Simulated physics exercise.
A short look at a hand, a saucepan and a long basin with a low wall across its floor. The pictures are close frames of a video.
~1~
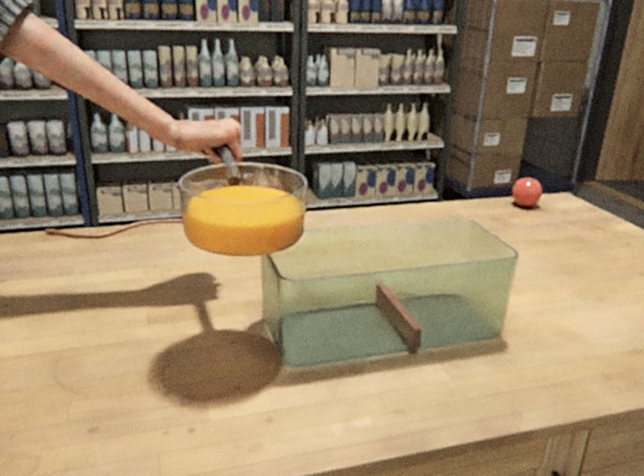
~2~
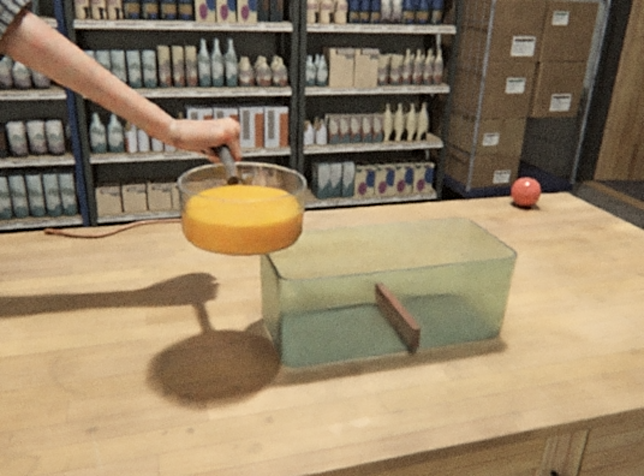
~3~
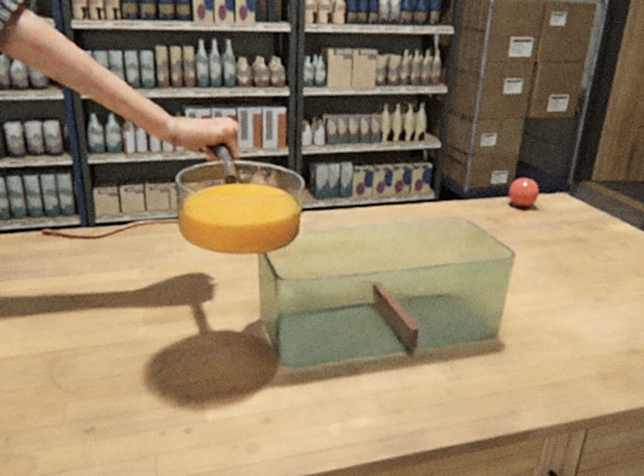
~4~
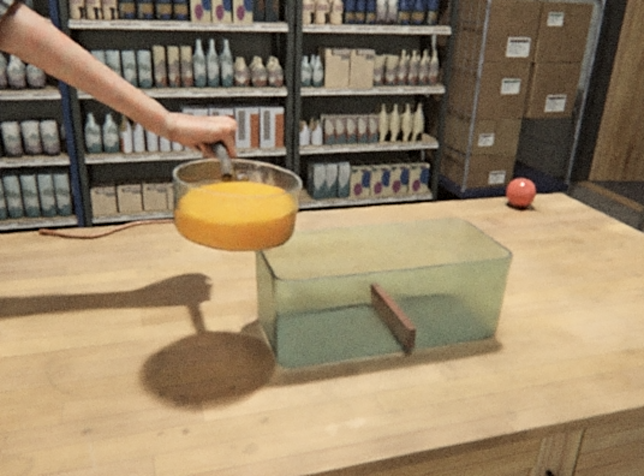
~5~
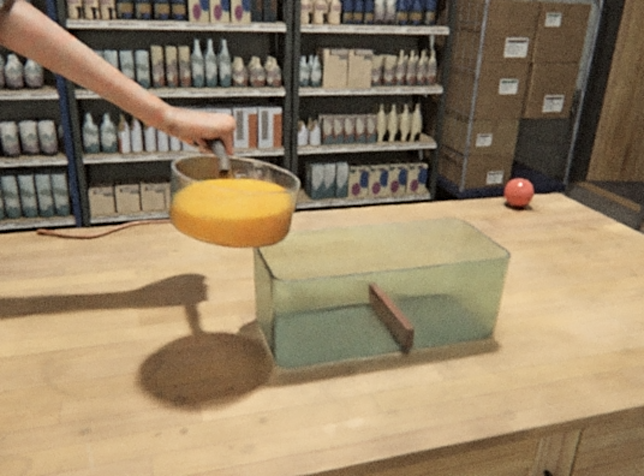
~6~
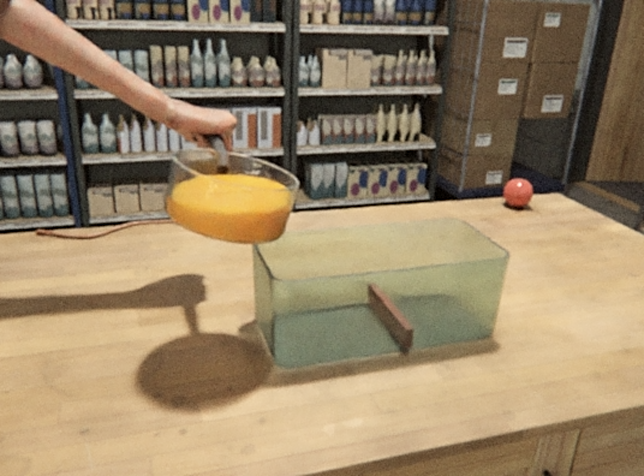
A hand held a clear saucepan of orange juice above the left end of a long greenish basin with a low wall inside, then slowly tilted it slightly to the right.
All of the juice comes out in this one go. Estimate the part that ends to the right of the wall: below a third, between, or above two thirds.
It comes to not even a third.
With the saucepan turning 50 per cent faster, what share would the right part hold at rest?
Roughly 20 in a hundred.
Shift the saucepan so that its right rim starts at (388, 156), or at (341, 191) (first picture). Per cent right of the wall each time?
About 85 and 60 per cent.
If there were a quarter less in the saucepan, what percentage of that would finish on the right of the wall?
It comes to 10 per cent or so.
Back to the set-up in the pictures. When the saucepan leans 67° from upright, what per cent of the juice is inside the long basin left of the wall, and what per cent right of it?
Some 5 per cent left and 0 right.
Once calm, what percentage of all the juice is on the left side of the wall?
Close to 90 per cent.
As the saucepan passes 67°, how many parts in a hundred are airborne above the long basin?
About 30 per cent.
A moment on, the tilt is 67° and 64 per cent is still to pour, 4 is left of the wall and 0 right of it.
Next, the tilt is 100° and 11 per cent is still to pour, 69 is left of the wall and 4 right of it.
Then the tilt is 105° and 0 per cent is still to pour, 90 is left of the wall and 8 right of it.
Later the tilt is 105° and 0 per cent is still to pour, 90 is left of the wall and 9 right of it.
In the end 90 per cent lies left of the wall, 9 right of it and 1 outside.
